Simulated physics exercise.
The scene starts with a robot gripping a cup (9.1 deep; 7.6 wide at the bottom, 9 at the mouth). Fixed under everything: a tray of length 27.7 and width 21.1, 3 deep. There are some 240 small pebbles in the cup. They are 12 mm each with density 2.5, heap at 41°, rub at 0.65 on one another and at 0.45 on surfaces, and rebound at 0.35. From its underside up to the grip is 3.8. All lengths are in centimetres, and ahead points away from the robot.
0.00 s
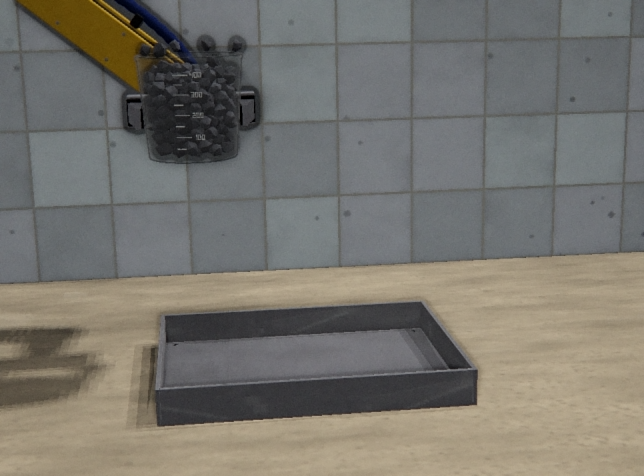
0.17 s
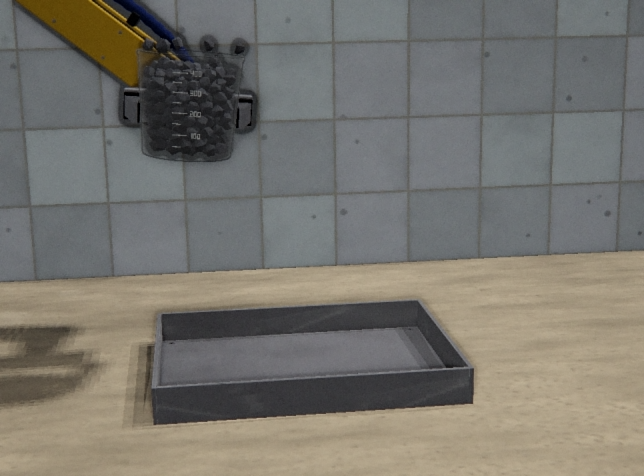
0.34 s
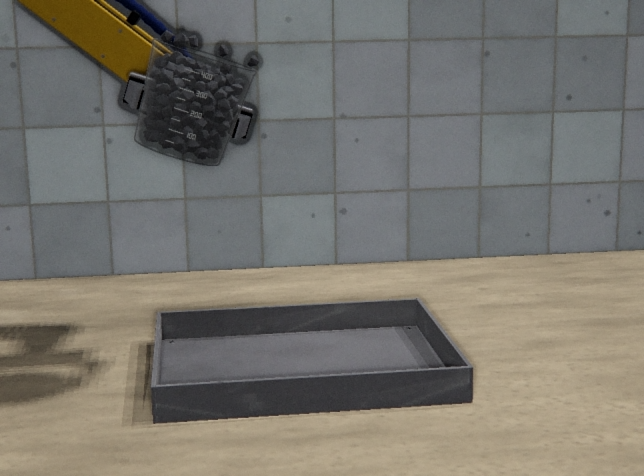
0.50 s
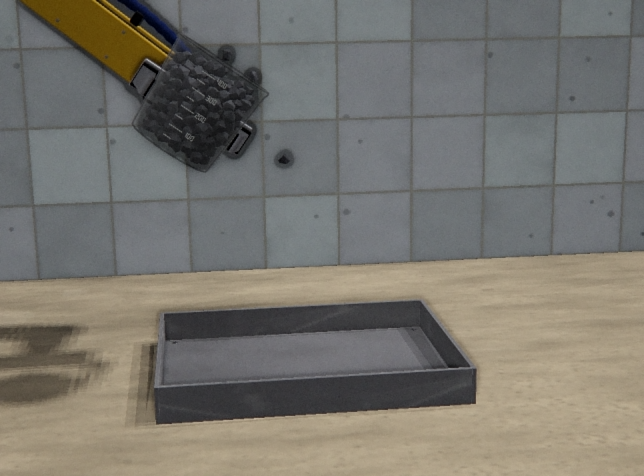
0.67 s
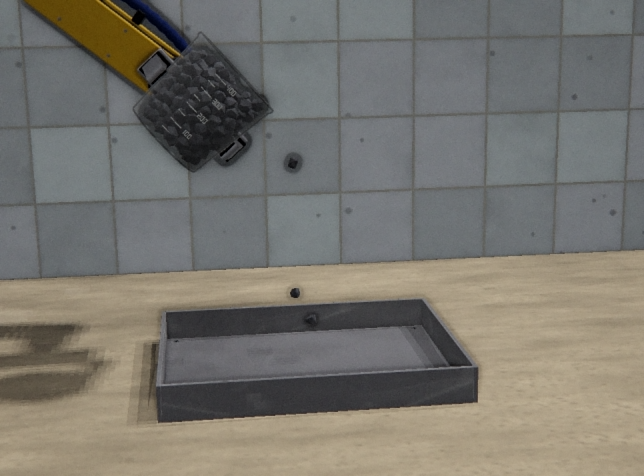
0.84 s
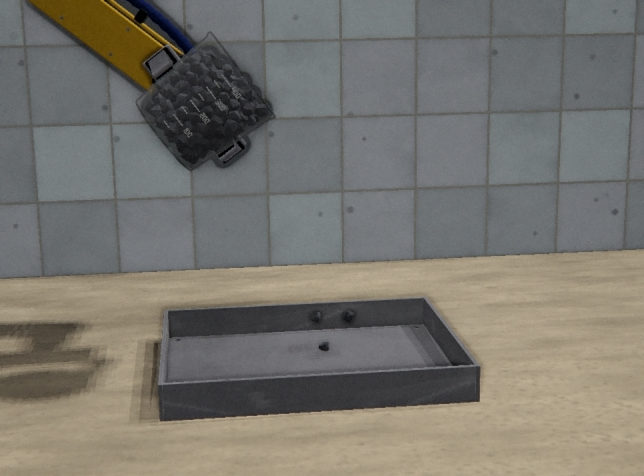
We see a yellow robot arm holding a clear cup packed with dark pebbles above a gray tray, then tilting it steadily to the right as three pebbles drop into the tray and the rest stay inside the cup.
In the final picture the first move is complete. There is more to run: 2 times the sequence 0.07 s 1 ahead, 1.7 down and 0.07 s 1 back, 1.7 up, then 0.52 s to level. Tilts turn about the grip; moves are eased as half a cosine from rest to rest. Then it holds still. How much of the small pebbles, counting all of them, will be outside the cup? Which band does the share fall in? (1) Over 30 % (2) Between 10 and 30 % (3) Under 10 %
Under 10 %.
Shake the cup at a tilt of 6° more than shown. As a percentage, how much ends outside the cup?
Close to 5 in a hundred, I'd say.
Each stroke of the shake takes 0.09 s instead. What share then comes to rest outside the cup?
That change gives some 0 percent.
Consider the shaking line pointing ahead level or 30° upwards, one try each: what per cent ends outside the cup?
I'd say close to 15 percent for the first and close to 25 percent for the second.
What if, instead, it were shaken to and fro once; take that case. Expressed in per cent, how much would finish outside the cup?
It would come to about 0 %.
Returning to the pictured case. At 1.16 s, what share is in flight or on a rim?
Estimated fraction: Near 1 %.
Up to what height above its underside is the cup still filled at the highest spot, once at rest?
Around 9.5 cm above the underside.
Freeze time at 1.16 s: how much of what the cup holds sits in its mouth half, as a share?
Something like 50 percent sits in that half.
After 1.16 s, tilted 53° forward, highest piece 30 above the table; 235 in the cup, 4 in the tray, 3 in flight or on a rim.
After 1.48 s, tilted 12° forward, highest piece 30 above the table; 234 in the cup, 7 in the tray, 1 in flight or on a rim.
After 1.84 s, level, highest piece 31 above the table; 234 in the cup, 8 in the tray.
After 2.89 s, level, highest piece 31 above the table; 234 in the cup, 8 in the tray.
At rest, 234 in the cup, 8 in the tray. That is 3 % outside the cup.
